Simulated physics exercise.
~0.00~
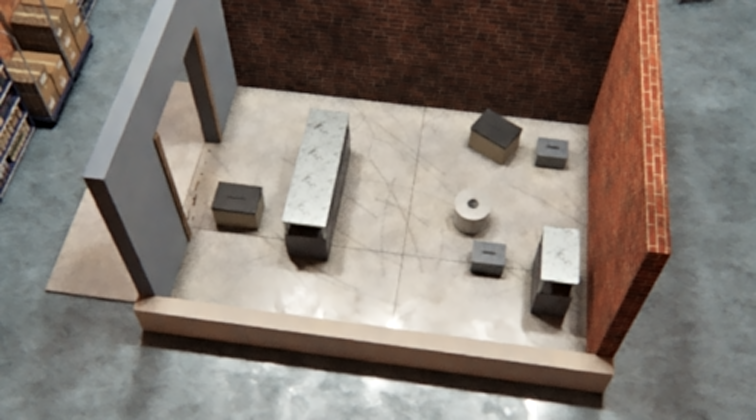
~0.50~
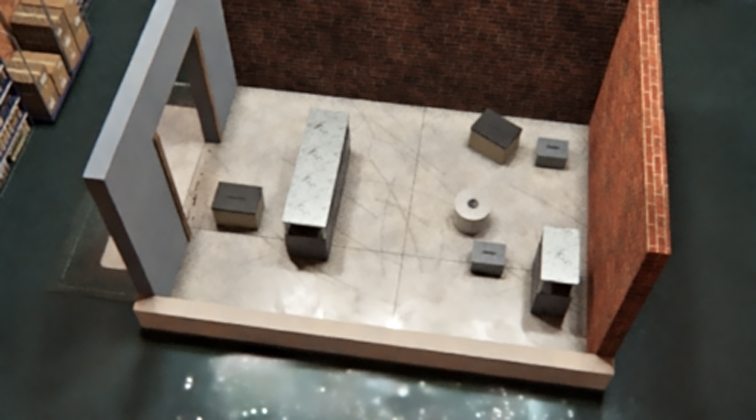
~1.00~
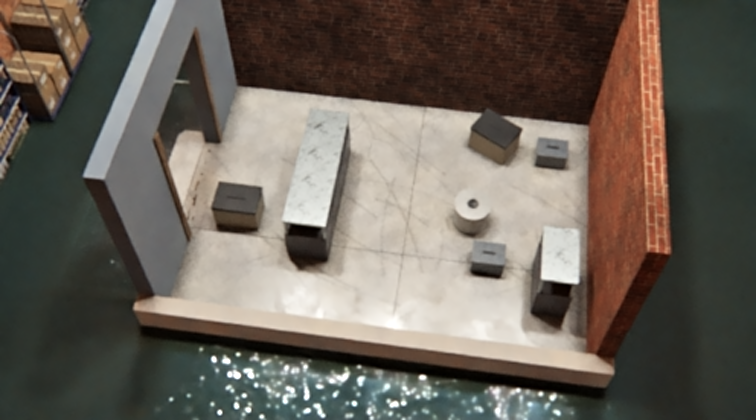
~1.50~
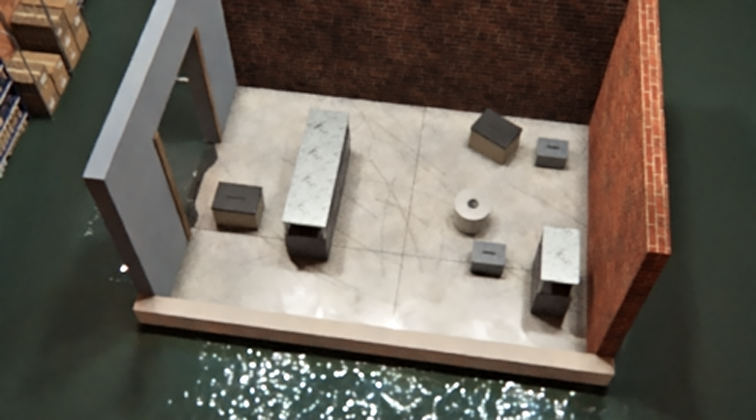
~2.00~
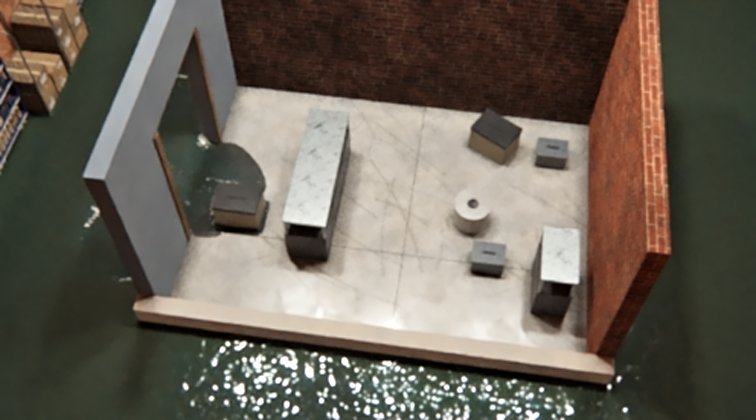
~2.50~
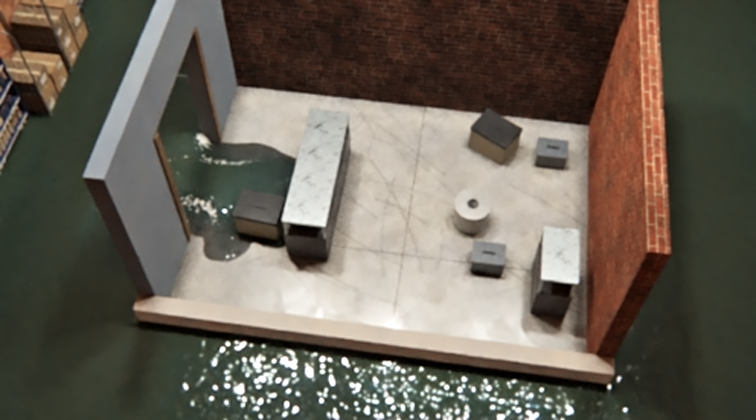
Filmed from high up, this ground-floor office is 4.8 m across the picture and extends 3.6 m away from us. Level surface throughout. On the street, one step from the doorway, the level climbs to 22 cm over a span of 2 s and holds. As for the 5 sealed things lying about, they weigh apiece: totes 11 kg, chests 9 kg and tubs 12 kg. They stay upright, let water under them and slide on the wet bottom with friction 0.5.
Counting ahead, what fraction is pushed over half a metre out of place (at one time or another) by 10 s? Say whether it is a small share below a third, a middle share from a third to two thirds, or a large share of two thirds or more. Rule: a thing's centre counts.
A small share, below a third.
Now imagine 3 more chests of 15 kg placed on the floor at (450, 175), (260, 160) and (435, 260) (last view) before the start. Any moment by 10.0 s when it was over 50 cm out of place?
In that order: Short of it, over, short of it.
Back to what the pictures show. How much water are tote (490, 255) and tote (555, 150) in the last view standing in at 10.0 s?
I'd estimate 9 cm for the first and 10 cm for the second.
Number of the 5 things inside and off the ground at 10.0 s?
Of them, 4.
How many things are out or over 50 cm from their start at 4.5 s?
By that time the total stands at 1.
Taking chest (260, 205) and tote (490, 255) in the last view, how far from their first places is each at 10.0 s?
Respectively 80 and 0 cm.
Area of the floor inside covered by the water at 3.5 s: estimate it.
Flooded: Near 4.5 m2.
After 3.5 s 1 of 5 are over 50 cm from their spots; 0 afloat.
After 4.5 s 1 of 5 are over 50 cm from their spots; 1 afloat.
After 7.0 s 1 of 5 are over 50 cm from their spots; 1 afloat.
After 10.0 s 1 of 5 are over 50 cm from their spots, and 1 have been at some point; 4 afloat.
